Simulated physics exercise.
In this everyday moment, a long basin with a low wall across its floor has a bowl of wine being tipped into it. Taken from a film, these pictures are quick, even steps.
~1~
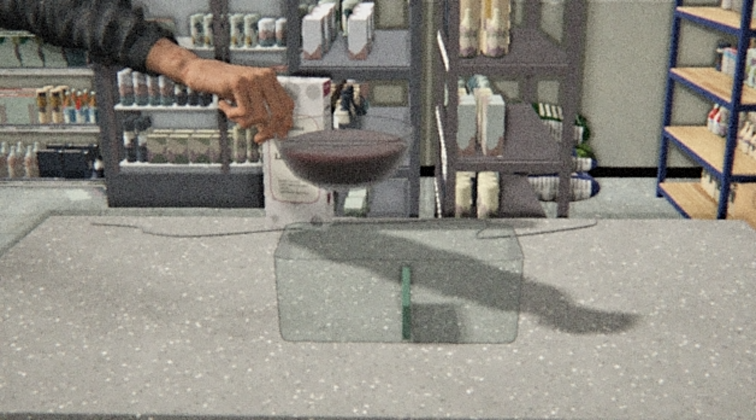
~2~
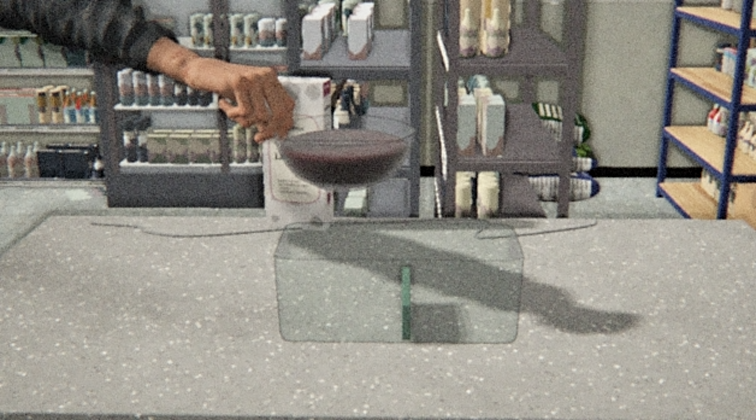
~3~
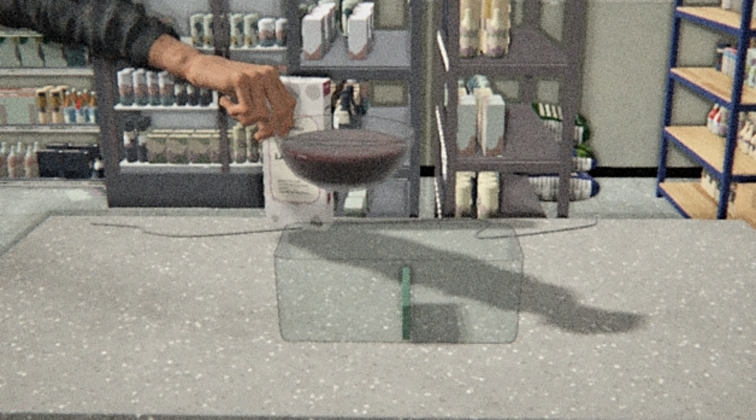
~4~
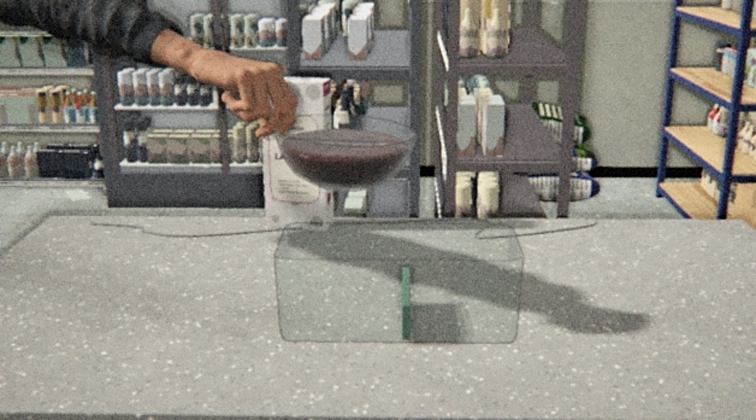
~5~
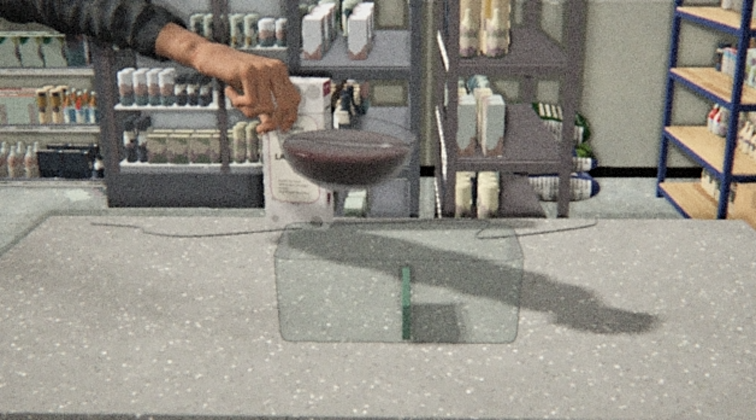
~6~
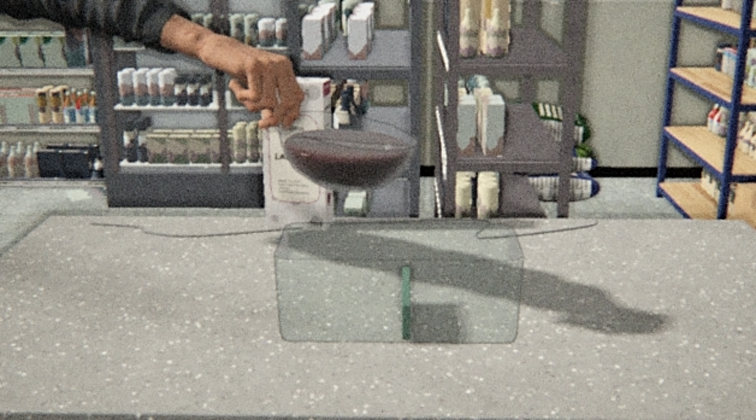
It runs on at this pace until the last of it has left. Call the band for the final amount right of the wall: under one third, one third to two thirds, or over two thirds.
Band: Over two thirds.
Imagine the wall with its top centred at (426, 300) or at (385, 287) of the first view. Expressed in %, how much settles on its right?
Note - case one near 55 %, case two near 90 %.
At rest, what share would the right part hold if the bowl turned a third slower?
Close to 95 per cent.
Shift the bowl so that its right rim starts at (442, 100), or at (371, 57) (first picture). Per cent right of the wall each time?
Roughly 80 in a hundred the first time and 70 in a hundred the second.
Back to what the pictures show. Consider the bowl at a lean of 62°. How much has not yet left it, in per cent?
Roughly 45 in a hundred.
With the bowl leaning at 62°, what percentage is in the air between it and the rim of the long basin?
40 per cent.
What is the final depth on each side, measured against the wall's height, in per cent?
Left side 10 percent, right side 70 percent.
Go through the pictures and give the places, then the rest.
In the first frame, it leans 0°; its right rim is at (414, 131); the wine meets the walls at (280, 142) and (409, 143); the long basin's rim runs from (280, 241) to (518, 242); the wall's top is at (406, 286).
In the second frame, it leans 0°; its right rim is at (414, 131); the wine meets the walls at (281, 142) and (409, 143).
In the third frame, it leans 2°; its right rim is at (414, 133); the wine meets the walls at (281, 142) and (409, 144).
In the fourth frame, it leans 4°; its right rim is at (415, 135); the wine meets the walls at (281, 140) and (411, 146).
In the fifth frame, it leans 7°; its right rim is at (416, 139); the wine meets the walls at (283, 140) and (411, 147).
In the sixth frame, it leans 10°; its right rim is at (417, 143); the wine meets the walls at (284, 139) and (413, 147).
A moment on, the bowl is tipped part way and 46 per cent is still to pour, 0 is left of the wall and 14 right of it.
Next, the bowl is tipped on its side and 4 per cent is still to pour, 7 is left of the wall and 78 right of it.
Then the bowl is tipped on its side and 0 per cent is still to pour, 12 is left of the wall and 85 right of it.
Later the bowl is tipped on its side and 0 per cent is still to pour, 13 is left of the wall and 85 right of it.
Finally, 13 per cent lies left of the wall, 85 right of it and 2 outside.
